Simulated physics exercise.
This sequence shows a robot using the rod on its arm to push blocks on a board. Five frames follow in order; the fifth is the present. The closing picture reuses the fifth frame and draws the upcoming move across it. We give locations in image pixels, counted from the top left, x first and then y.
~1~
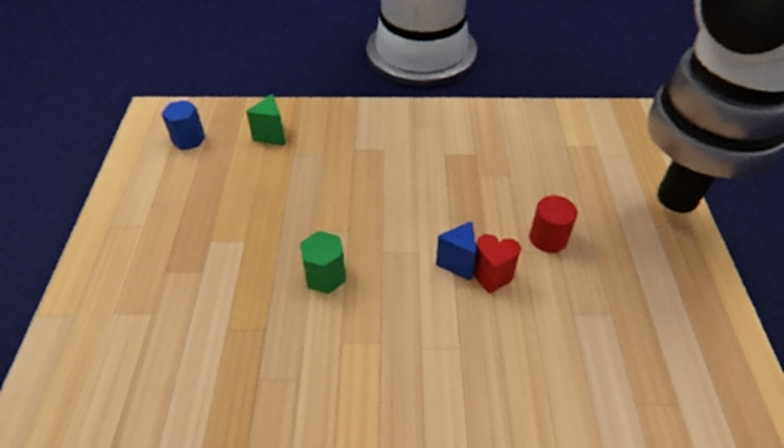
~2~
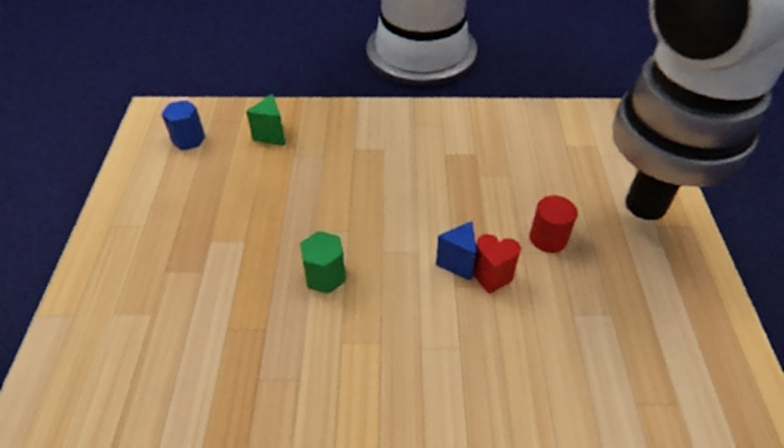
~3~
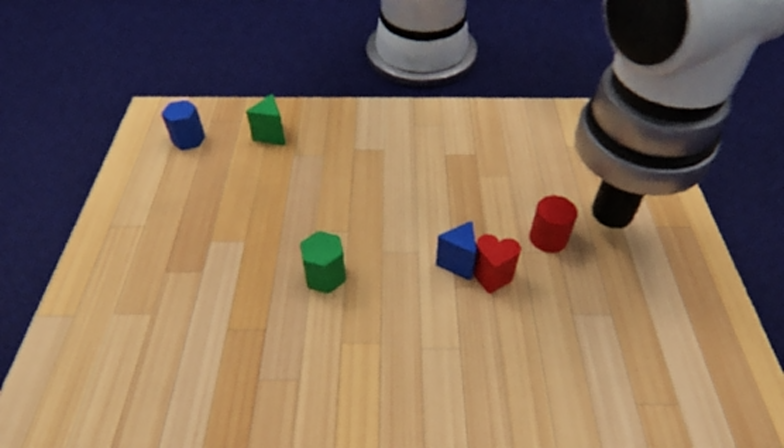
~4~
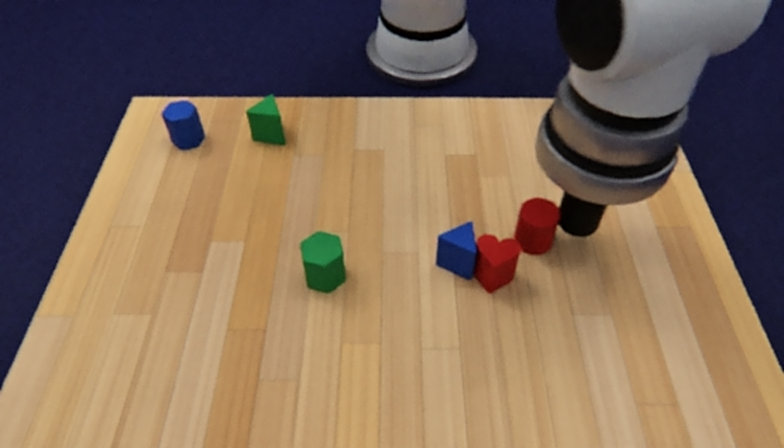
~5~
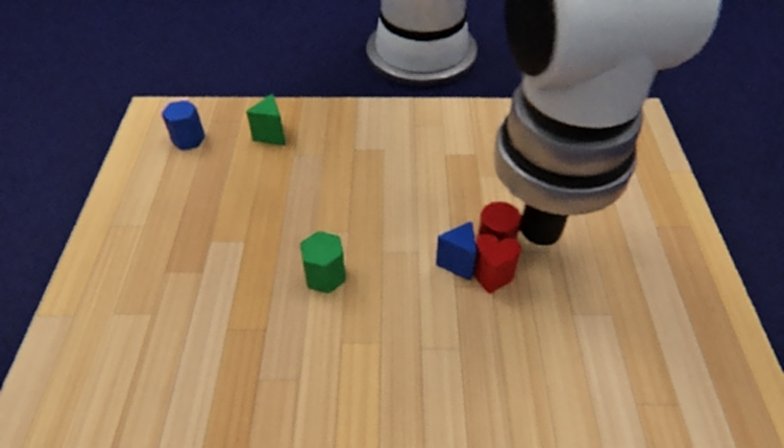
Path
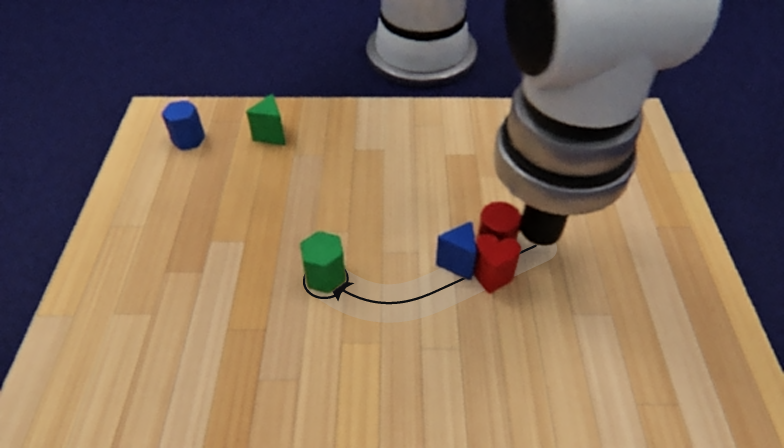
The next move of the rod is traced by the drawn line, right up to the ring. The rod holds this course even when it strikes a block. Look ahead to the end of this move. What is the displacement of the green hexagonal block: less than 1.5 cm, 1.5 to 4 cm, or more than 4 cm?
It gets moved 1.5 to 4 cm.
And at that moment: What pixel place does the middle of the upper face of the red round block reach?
I think it will end close to (452, 218).
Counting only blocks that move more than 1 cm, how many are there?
It should be three or more.
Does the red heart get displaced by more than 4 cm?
That would be a yes.
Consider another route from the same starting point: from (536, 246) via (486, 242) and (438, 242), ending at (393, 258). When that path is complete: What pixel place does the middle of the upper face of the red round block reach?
The centre of its top face lies at (362, 209).
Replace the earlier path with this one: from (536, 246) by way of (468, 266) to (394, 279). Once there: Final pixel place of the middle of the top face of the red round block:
Final place: (431, 212).
Path on the board, from (536, 246) through (471, 275) and (399, 302) to (326, 280).
On the path given first. One third of the way, rod at (473, 261); blue triangular block at (431, 239), turned 65° anticlockwise; red heart at (459, 274), turned 15° clockwise; red round block at (452, 218).
Two thirds of the way, rod at (398, 288); blue triangular block at (420, 238), turned 55° anticlockwise; red heart at (410, 308), turned 30° anticlockwise; red round block at (452, 218).
At the end, rod at (324, 265); green hexagonal block at (289, 232); blue triangular block at (420, 238), turned 55° anticlockwise; red heart at (410, 308), turned 30° anticlockwise; red round block at (452, 218).
